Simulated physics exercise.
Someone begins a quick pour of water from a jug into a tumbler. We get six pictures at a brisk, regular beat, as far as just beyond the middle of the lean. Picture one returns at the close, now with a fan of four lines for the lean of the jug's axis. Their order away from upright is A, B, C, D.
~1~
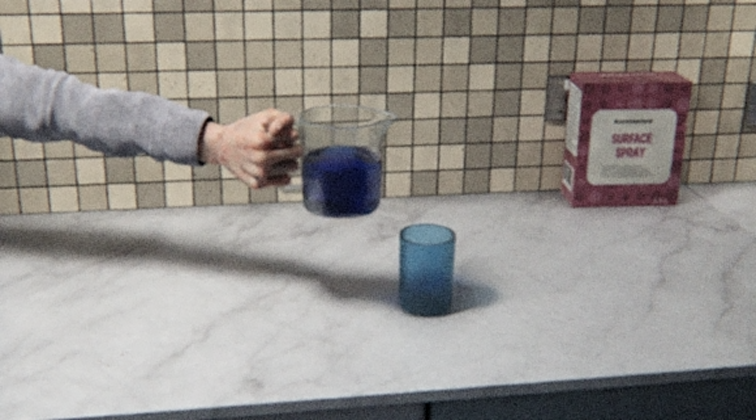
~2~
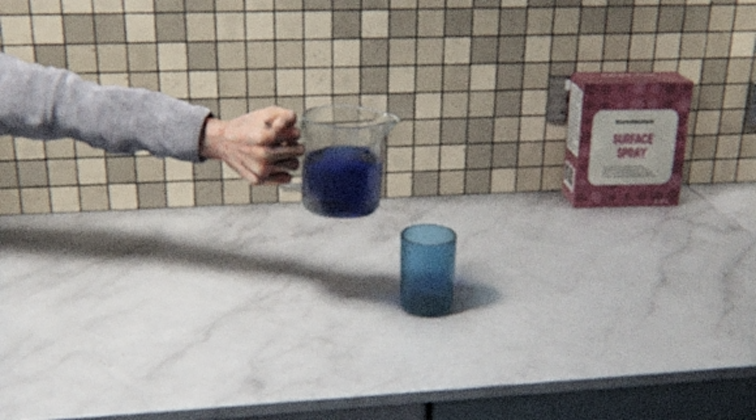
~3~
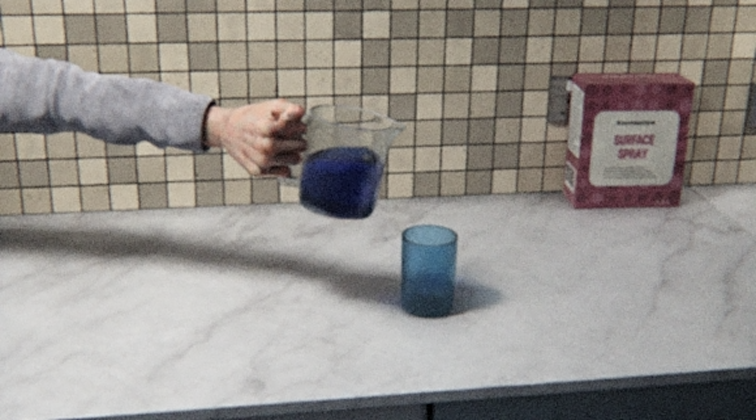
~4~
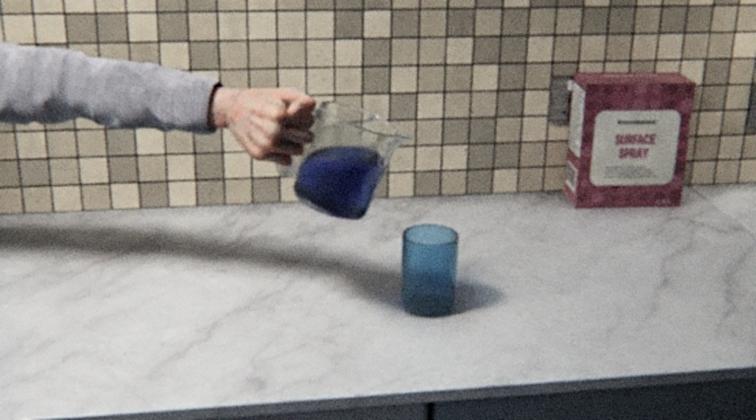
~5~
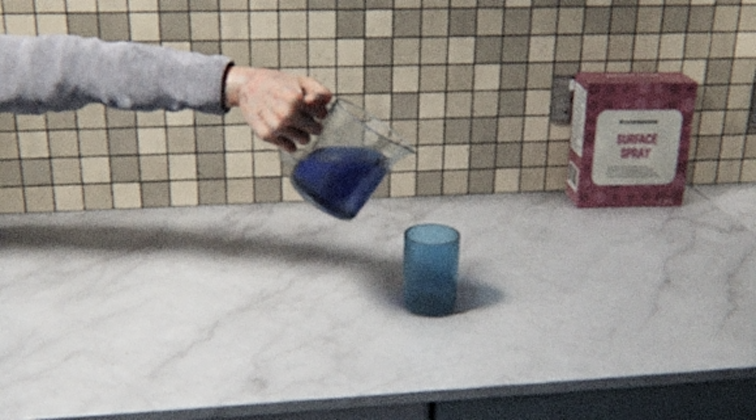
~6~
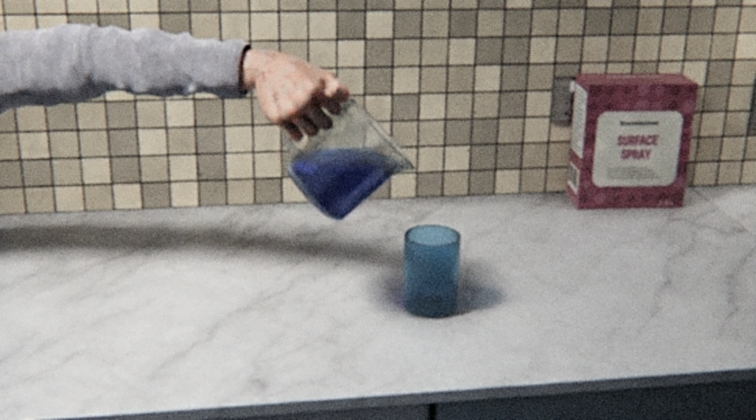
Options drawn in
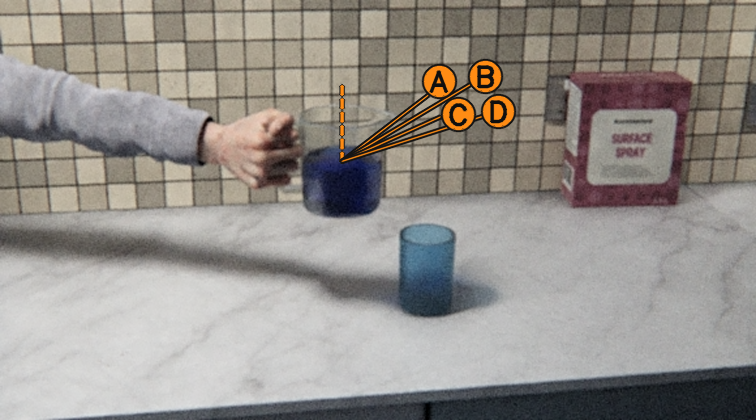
On a marble kitchen counter, a hand in a gray sleeve held a glass jug of blue liquid above and left of a blue tumbler, then steadily tilted it rightward toward the tumbler.
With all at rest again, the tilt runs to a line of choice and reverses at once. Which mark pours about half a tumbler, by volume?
C beats the others.
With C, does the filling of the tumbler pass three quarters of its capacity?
No, less.
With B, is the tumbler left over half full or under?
Under.
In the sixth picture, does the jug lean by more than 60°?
No, it does not.
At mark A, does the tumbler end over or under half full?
Under half.
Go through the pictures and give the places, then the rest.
The first frame shows upright, lip at (396, 117); rim of the tumbler round (428, 234); nothing has left yet.
The second frame shows tipped about 2°, lip at (398, 119); nothing has left yet.
The third frame shows tipped about 9°, lip at (404, 126); nothing has left yet.
The fourth frame shows tipped about 20°, lip at (410, 137); nothing has left yet.
The fifth frame shows tipped about 33°, lip at (414, 151); nothing has left yet.
The sixth frame shows tipped about 46°, lip at (414, 167); nothing has left yet.
On the marked copy, A at (428, 95); B at (470, 84); C at (440, 116); D at (482, 116).
With A, the tumbler ends with about 16 % of what it can hold.
With B, the tumbler ends with about 32 % of what it can hold.
With C, the tumbler ends with about 52 % of what it can hold.
With D, the tumbler ends with about 72 % of what it can hold.
